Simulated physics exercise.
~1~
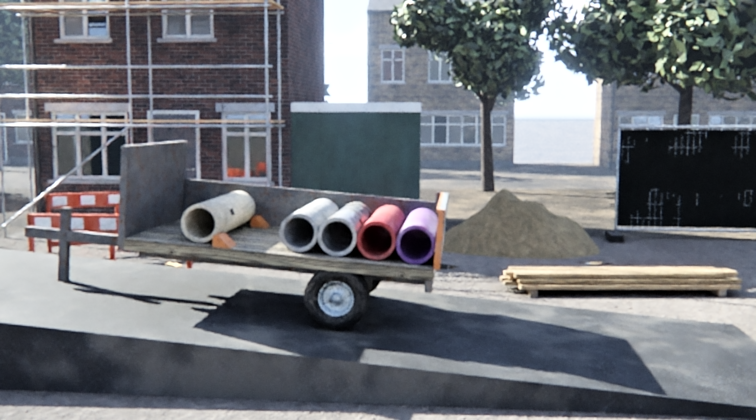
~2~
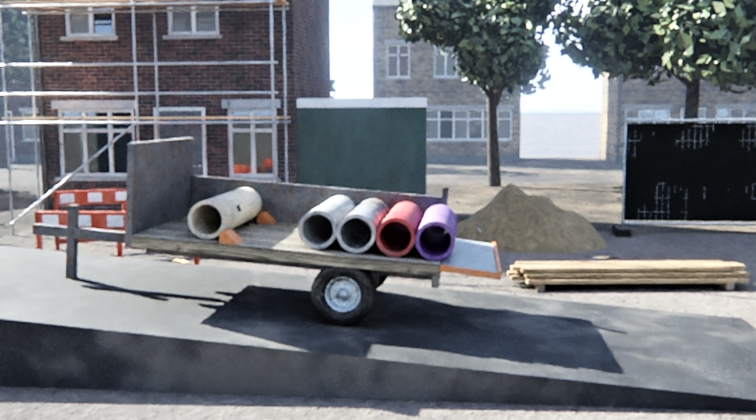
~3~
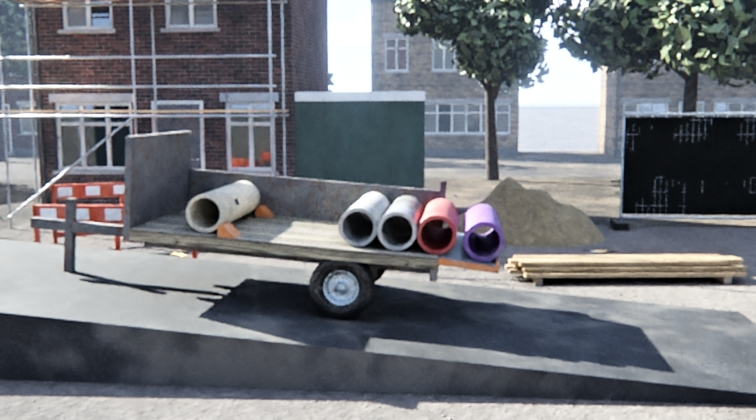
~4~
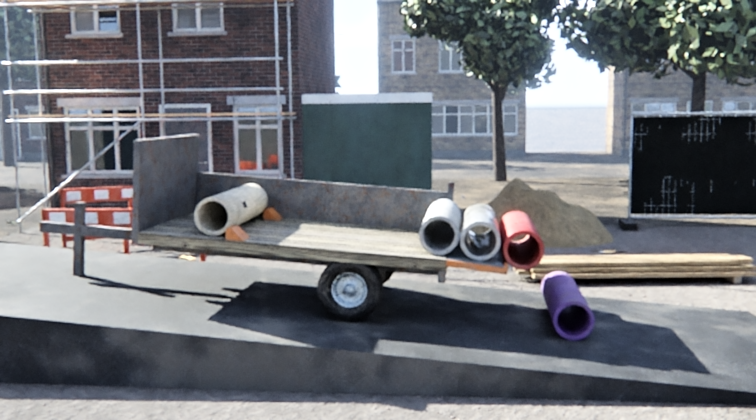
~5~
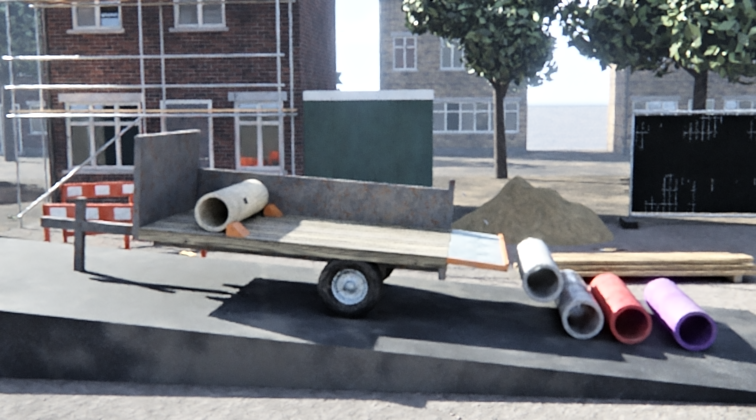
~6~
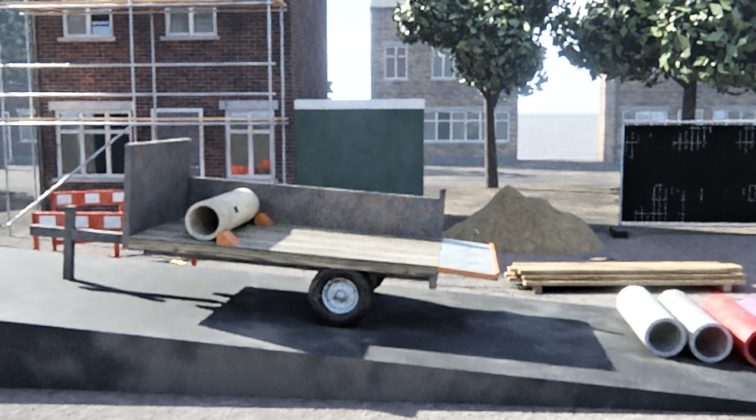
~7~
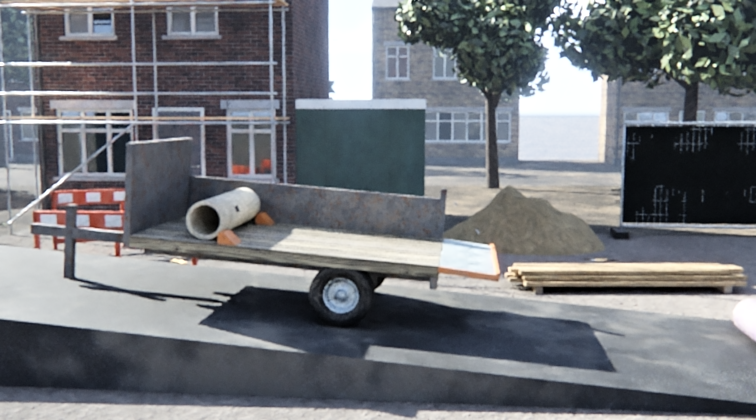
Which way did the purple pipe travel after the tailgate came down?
The purple pipe rolled to the right, over the lowered tailgate and on down the slope.
